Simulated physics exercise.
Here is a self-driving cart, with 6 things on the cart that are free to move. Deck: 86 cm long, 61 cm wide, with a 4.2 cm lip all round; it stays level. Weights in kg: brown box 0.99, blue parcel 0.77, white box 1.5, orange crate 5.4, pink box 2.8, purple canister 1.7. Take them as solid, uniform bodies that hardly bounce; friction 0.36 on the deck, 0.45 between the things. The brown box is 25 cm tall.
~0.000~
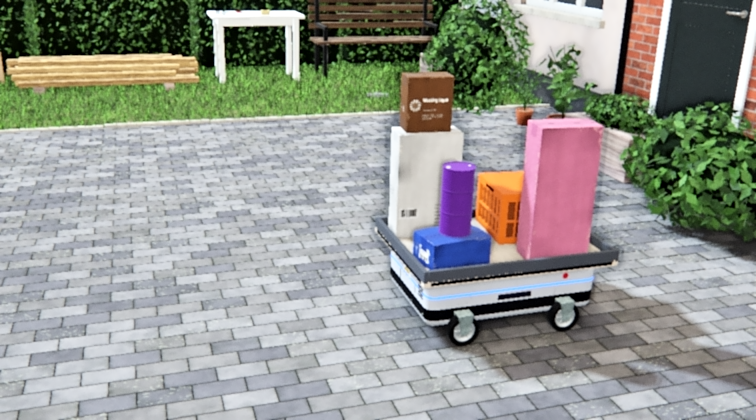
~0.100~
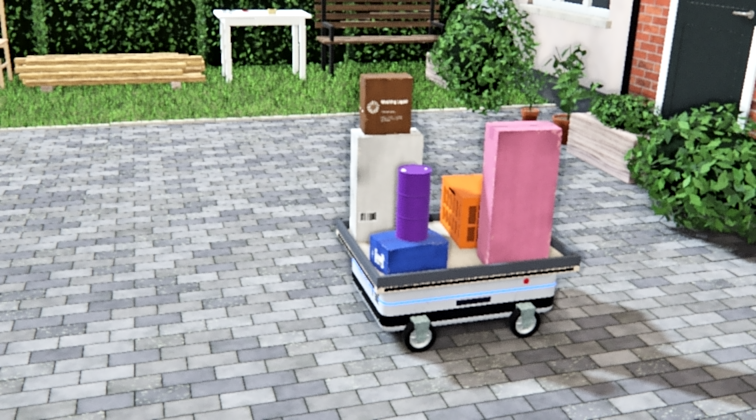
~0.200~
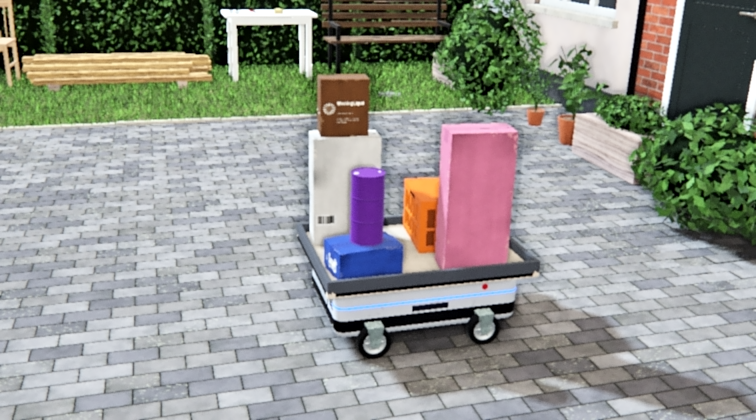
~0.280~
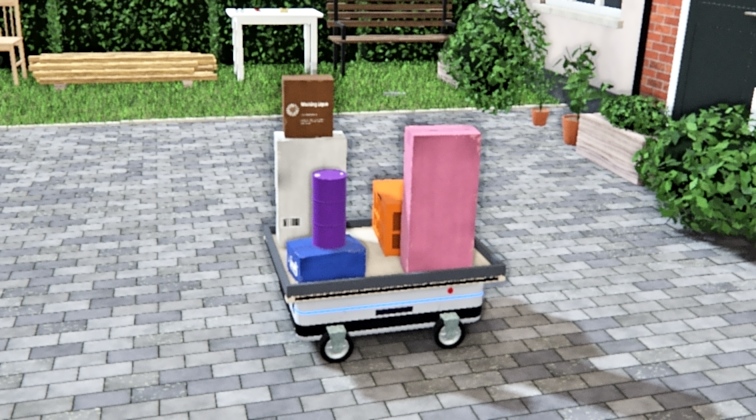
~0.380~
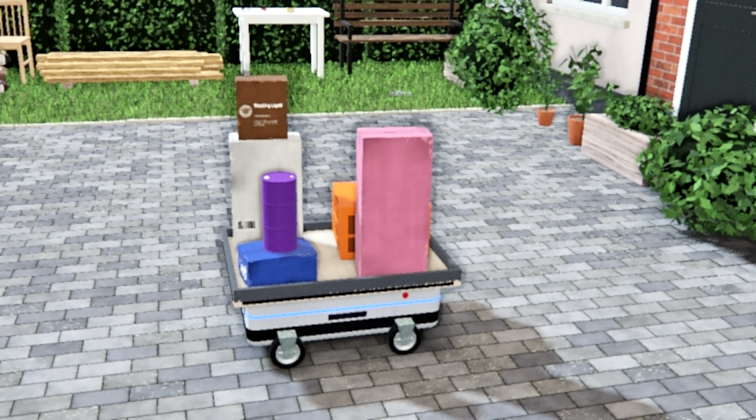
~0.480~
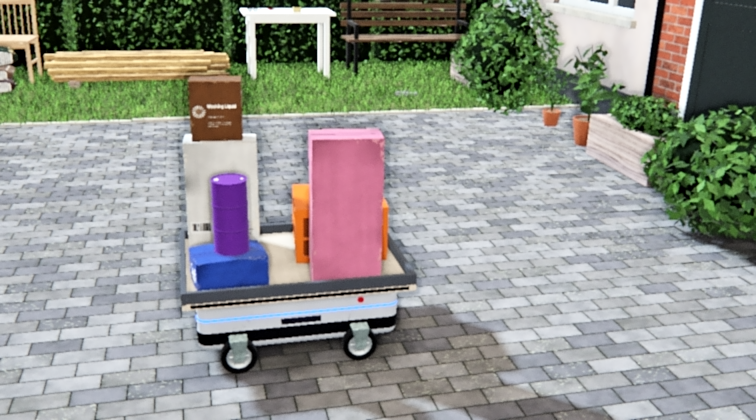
A low wheeled cart with a raised lip stands on grey block paving in a garden courtyard, seen from slightly above, with grass, a white table and a bench behind. It carries a brown box atop a white box at left, a purple canister on a blue parcel, an orange crate and a tall pink box at right. The cart rolls steadily leftward, turning slightly, its load riding along.
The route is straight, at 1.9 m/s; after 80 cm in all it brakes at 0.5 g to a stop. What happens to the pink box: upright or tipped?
The pink box stays upright.
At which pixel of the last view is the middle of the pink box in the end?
Around (239, 215).
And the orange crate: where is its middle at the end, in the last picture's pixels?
At about (244, 228).
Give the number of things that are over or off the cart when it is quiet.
That comes to 0.
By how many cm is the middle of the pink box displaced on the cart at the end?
About 14 cm.
By 0.78 s, 117 cm covered; pink box 9 cm from its spot near (255, 213); brown box tilted 5°; white box tilted 5°.
By 0.98 s, 117 cm covered, stopped; pink box 15 cm from its spot near (239, 214); brown box tilted 10°; white box tilted 10°.
When it is over (2.3 s), not toppled but over 10 cm from the start, orange crate and pink box; the other 4 within 10 cm of the start. In the last view, pink box near (239, 215).
